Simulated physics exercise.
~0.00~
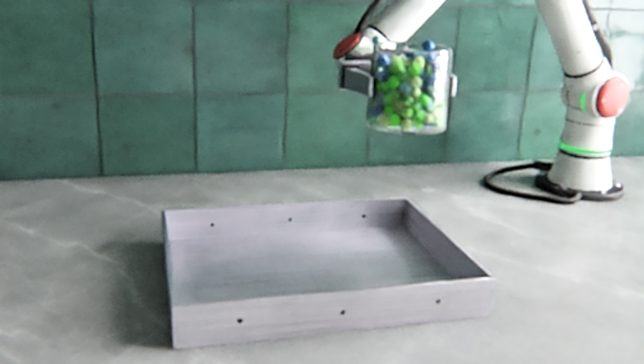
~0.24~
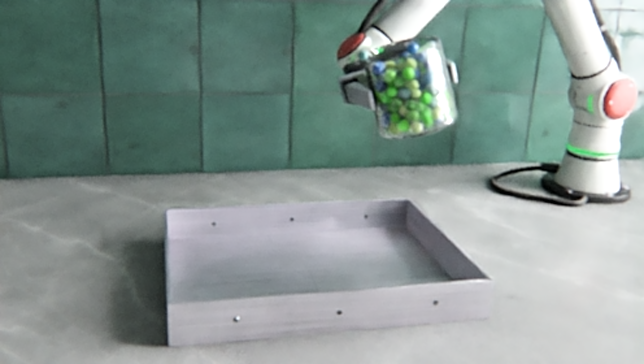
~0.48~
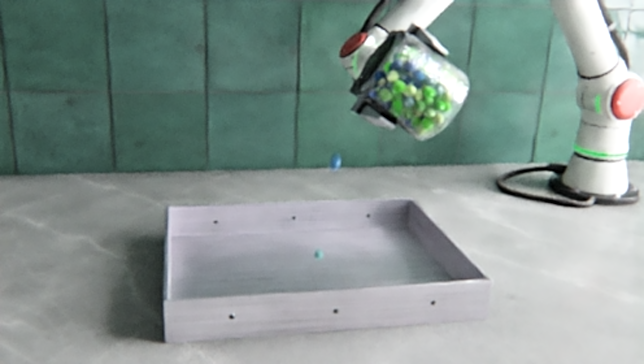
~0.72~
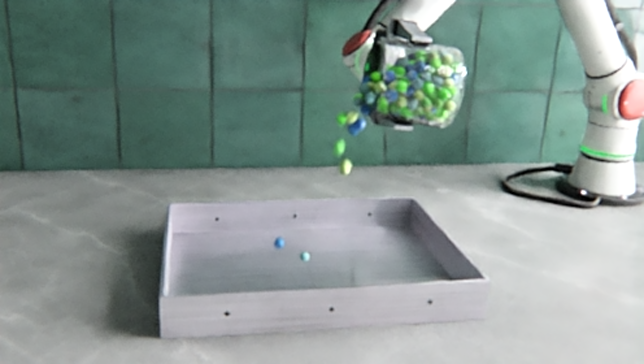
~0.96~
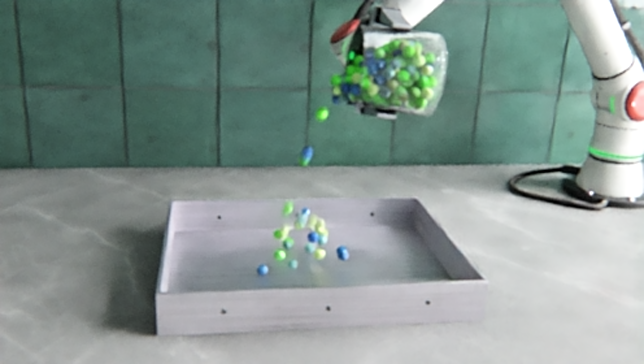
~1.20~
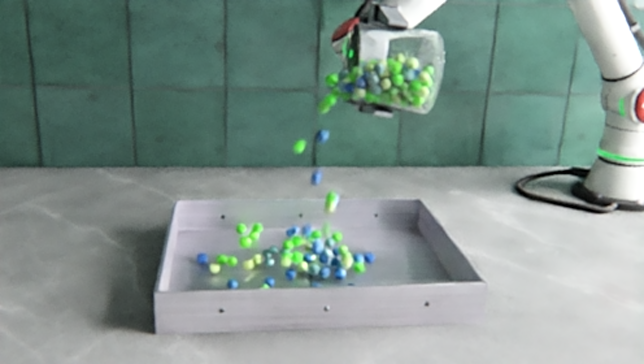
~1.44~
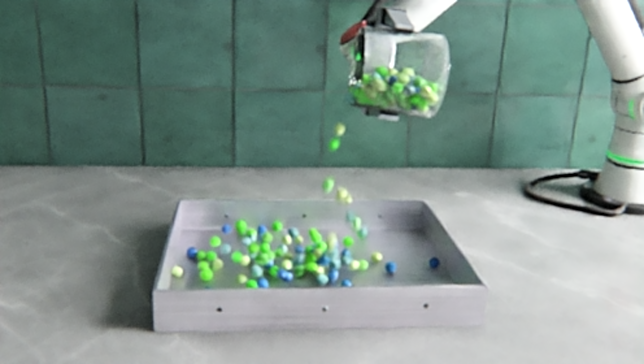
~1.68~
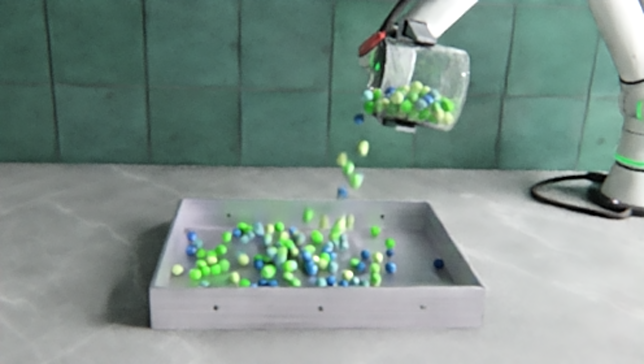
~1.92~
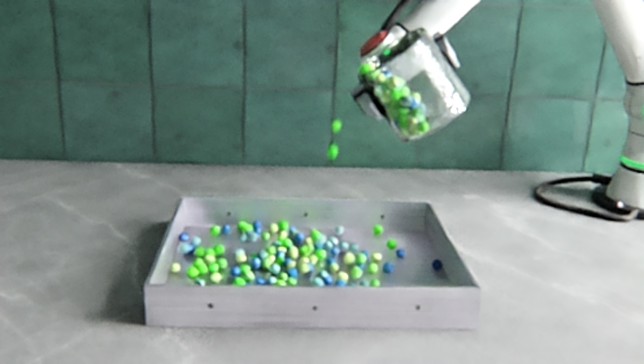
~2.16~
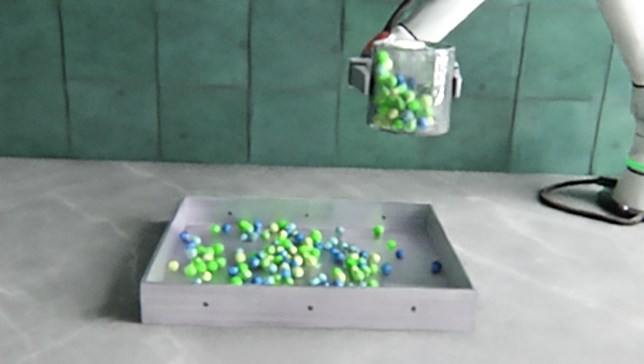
A robot arm tipped a clear tumbler of green, blue and yellowish round sweets over a grey tray, spilling them in a stream that scattered across the bottom, then turned it upright again with a good share still inside.
